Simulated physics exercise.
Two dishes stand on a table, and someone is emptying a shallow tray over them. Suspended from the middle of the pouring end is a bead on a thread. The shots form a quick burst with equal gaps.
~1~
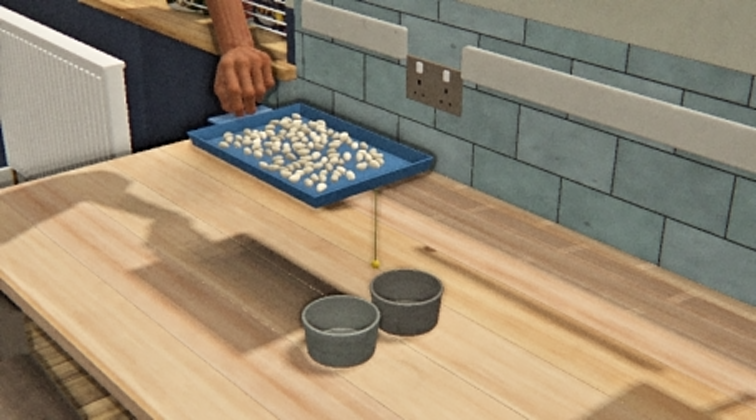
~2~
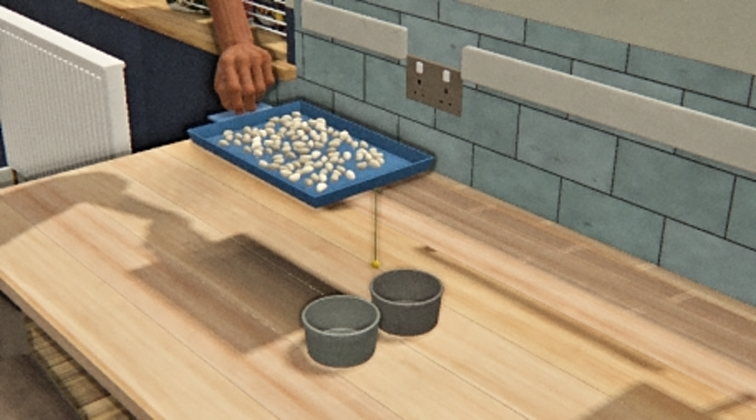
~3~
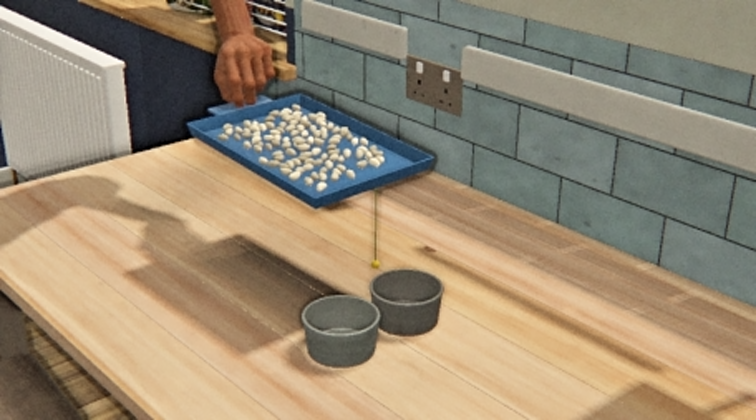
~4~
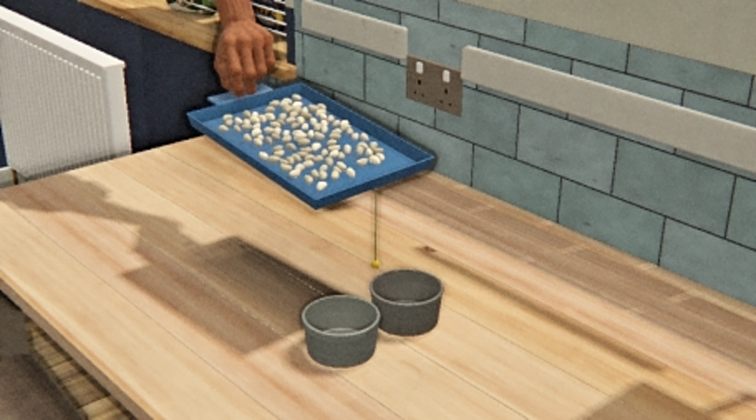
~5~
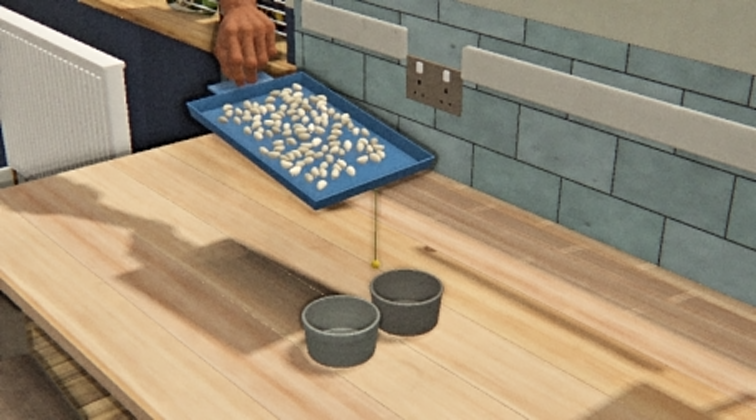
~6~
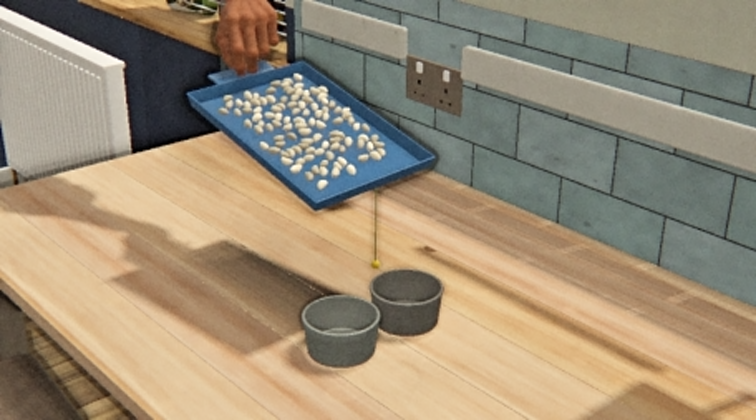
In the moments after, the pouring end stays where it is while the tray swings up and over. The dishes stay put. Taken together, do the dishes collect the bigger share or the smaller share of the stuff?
The caught share tops half.
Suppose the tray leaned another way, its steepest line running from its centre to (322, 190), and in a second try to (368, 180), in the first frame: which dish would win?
For the first slope the lefthand dish, for the second the righthand dish.
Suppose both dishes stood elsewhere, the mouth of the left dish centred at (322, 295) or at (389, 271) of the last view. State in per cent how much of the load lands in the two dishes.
I'd expect some 20 percent, and then some 0 percent.
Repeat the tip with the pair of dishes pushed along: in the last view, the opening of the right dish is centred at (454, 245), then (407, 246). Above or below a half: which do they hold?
Place 1: Lower than half; place 2: Lower than half.
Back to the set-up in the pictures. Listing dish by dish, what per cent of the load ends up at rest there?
Left about 50, right about 30 in a hundred.
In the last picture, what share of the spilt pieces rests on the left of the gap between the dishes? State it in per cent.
About 30 percent.
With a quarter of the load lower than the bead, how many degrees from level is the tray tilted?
Approx. 100° from level.
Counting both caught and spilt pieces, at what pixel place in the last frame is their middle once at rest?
I'd put the middle somewhere around (362, 336).
Just after the last frame, tray tipped steeply; almost all on the tray; about a tenth in the air.
A moment on, tray tipped right over; the larger part on the tray; about a tenth in the left dish; about a tenth in the right dish; about a tenth outside both; just a few in the air.
Further on, tray tipped past a quarter turn; roughly half in the left dish; roughly a quarter in the right dish; roughly a quarter outside both.
When it is over, tray tipped past a quarter turn; roughly half in the left dish; roughly a quarter in the right dish; roughly a quarter outside both.
